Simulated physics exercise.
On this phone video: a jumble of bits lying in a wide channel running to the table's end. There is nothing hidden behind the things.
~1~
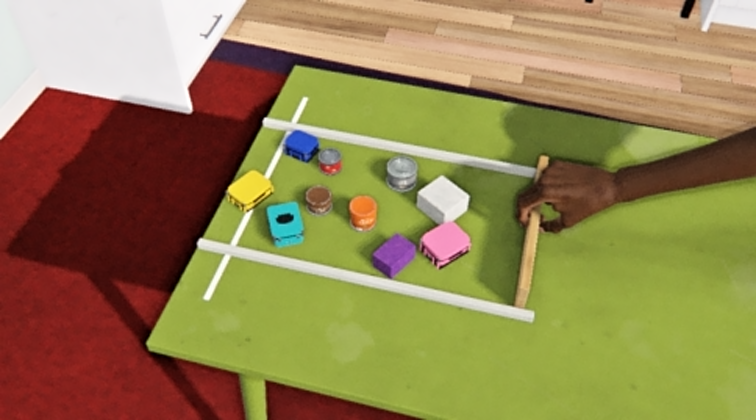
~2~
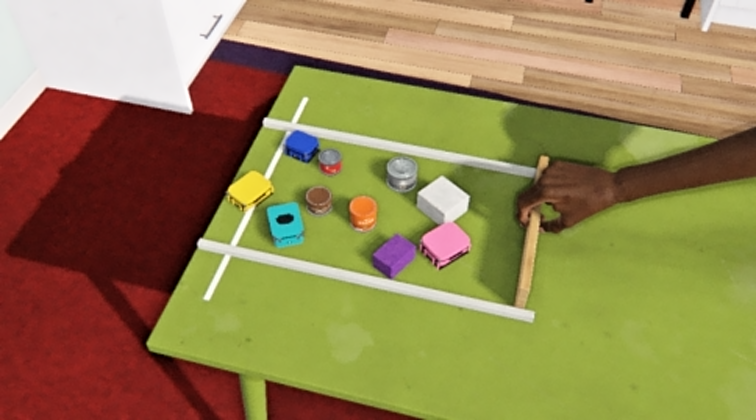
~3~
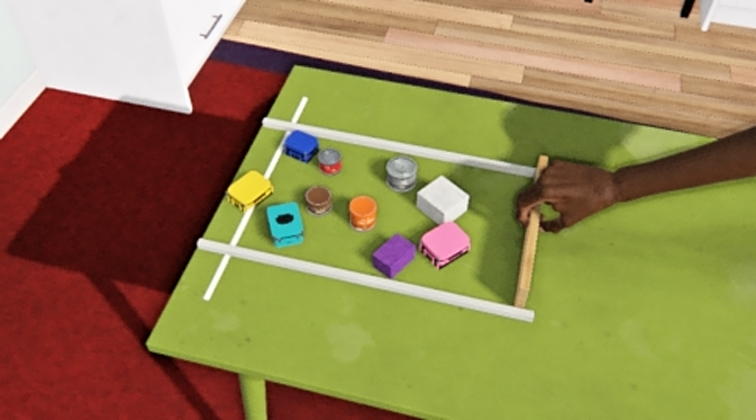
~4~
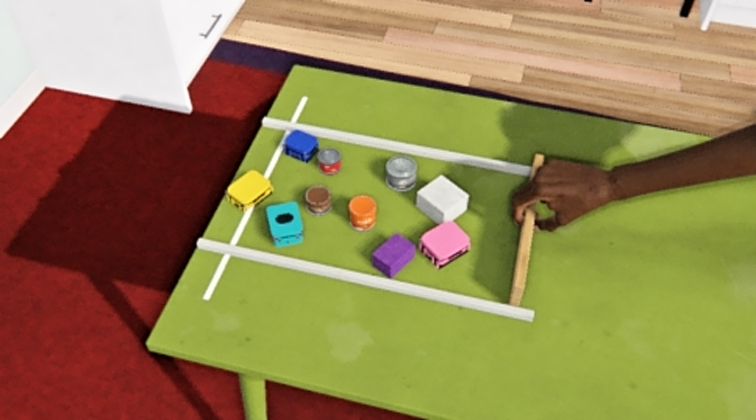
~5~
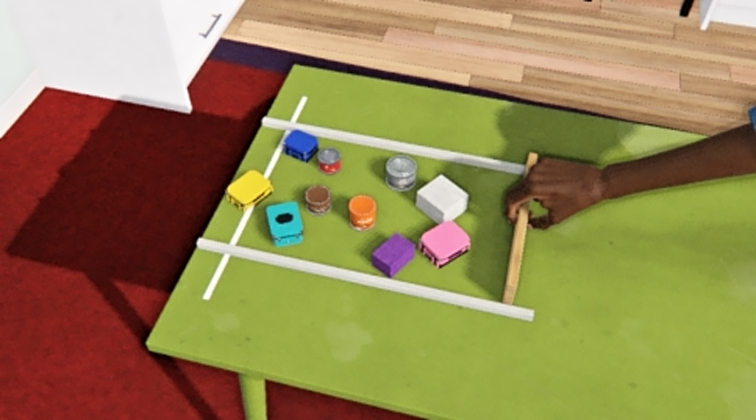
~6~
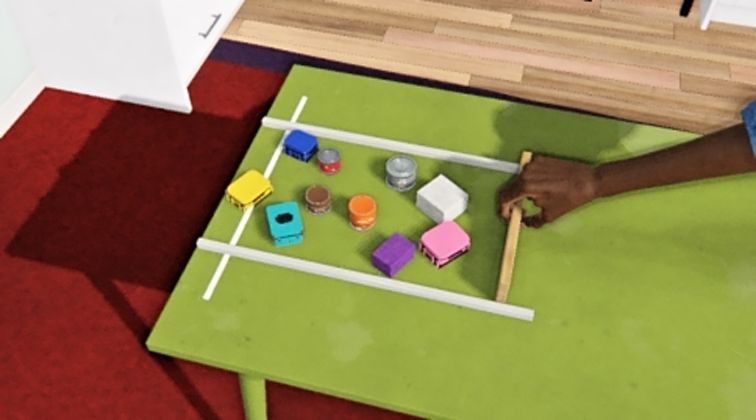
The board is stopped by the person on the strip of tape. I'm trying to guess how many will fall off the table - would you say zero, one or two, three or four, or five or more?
Five plus tumble.
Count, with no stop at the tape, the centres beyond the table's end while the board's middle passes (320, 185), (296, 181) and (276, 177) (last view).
Per position: 0 / 1 / 2.
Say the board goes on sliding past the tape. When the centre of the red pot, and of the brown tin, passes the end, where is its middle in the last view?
Its middle is around (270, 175) and around (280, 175).
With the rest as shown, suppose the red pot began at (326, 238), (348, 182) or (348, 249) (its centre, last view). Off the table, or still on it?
One after another, it fails to stay; fails to stay; fails to stay.
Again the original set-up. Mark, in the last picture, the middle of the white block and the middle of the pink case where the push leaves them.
(246, 170) and (237, 198), roughly.
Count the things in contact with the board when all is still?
4 end up touching it.
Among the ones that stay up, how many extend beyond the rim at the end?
As for overhanging, the count is 1.
Soon after, none off yet; yellow case at rest near (250, 191); blue case at rest near (301, 146); turquoise case at rest near (285, 225).
After that, none off yet; yellow case displaced a little near (231, 188); blue case displaced about its own width near (283, 137); turquoise case displaced about its own width near (238, 220).
In the end, the number that fall off is five or more; gone, orange pot, brown tin, red pot, turquoise case, blue case and yellow case.
